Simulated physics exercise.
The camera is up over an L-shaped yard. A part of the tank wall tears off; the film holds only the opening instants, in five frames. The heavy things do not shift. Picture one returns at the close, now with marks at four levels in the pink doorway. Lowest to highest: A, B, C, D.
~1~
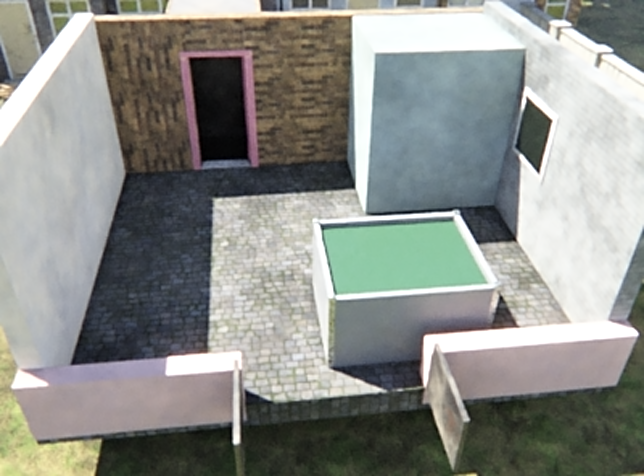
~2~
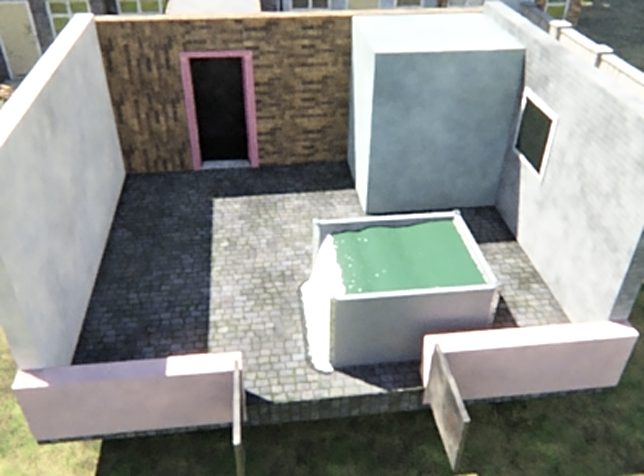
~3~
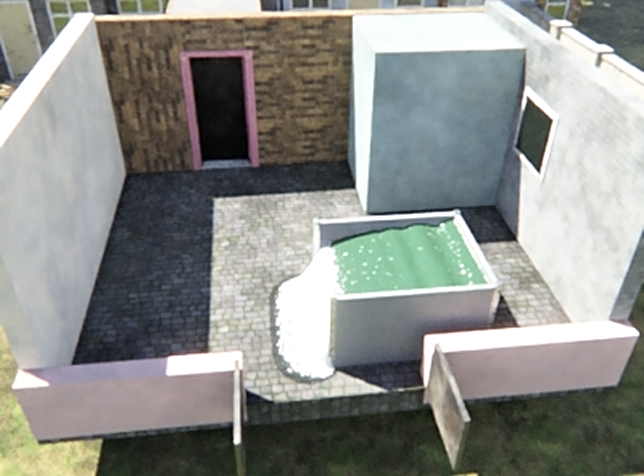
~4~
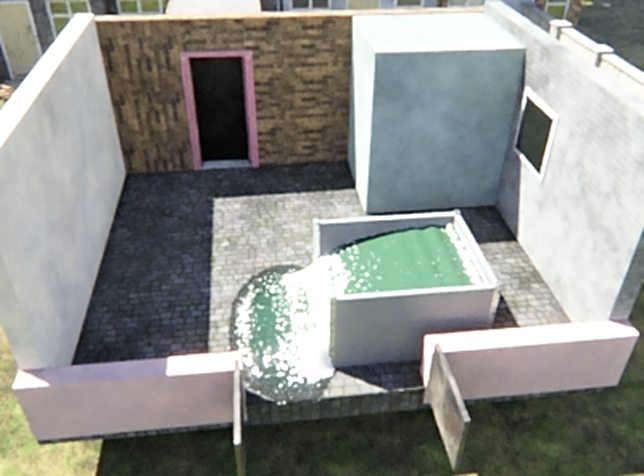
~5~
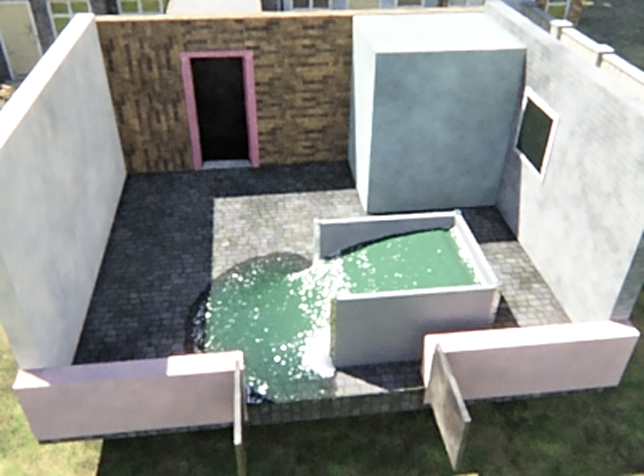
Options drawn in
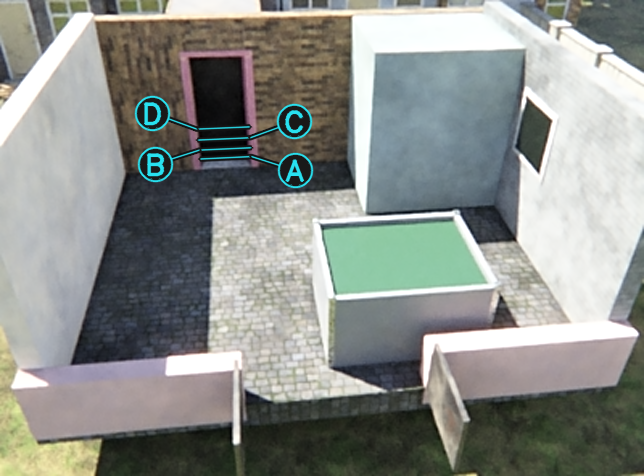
Walled yard with a pink doorway and open gate, green water pouring from a tank's left side and spreading across the paving.
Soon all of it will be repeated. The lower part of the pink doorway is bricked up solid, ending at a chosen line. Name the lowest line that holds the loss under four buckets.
Line A just does it.
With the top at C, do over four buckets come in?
No, not at all.
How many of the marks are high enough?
All of them.
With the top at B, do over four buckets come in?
No.
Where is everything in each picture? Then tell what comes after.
Water in the tank at rest, its middle at (399, 257); foot of the pink doorway at (227, 168); open gate at (335, 341), in the first picture.
Water covers 2 % of the ground, its front hidden from here, in the second picture.
In the third picture, 4 % of the ground under water, visible out to (291, 281).
In the fourth picture, 9 % of the ground under water, visible out to (251, 287).
In the fifth picture, 15 % of the ground under water, visible out to (206, 295).
In cyan, A at (226, 157); B at (225, 148); C at (224, 138); D at (223, 127); from the bottom up A, B, C, D.
For line A, a bucket or two gets in.
For line B, nothing gets over.
For line C, nothing gets over.
For line D, nothing gets over.
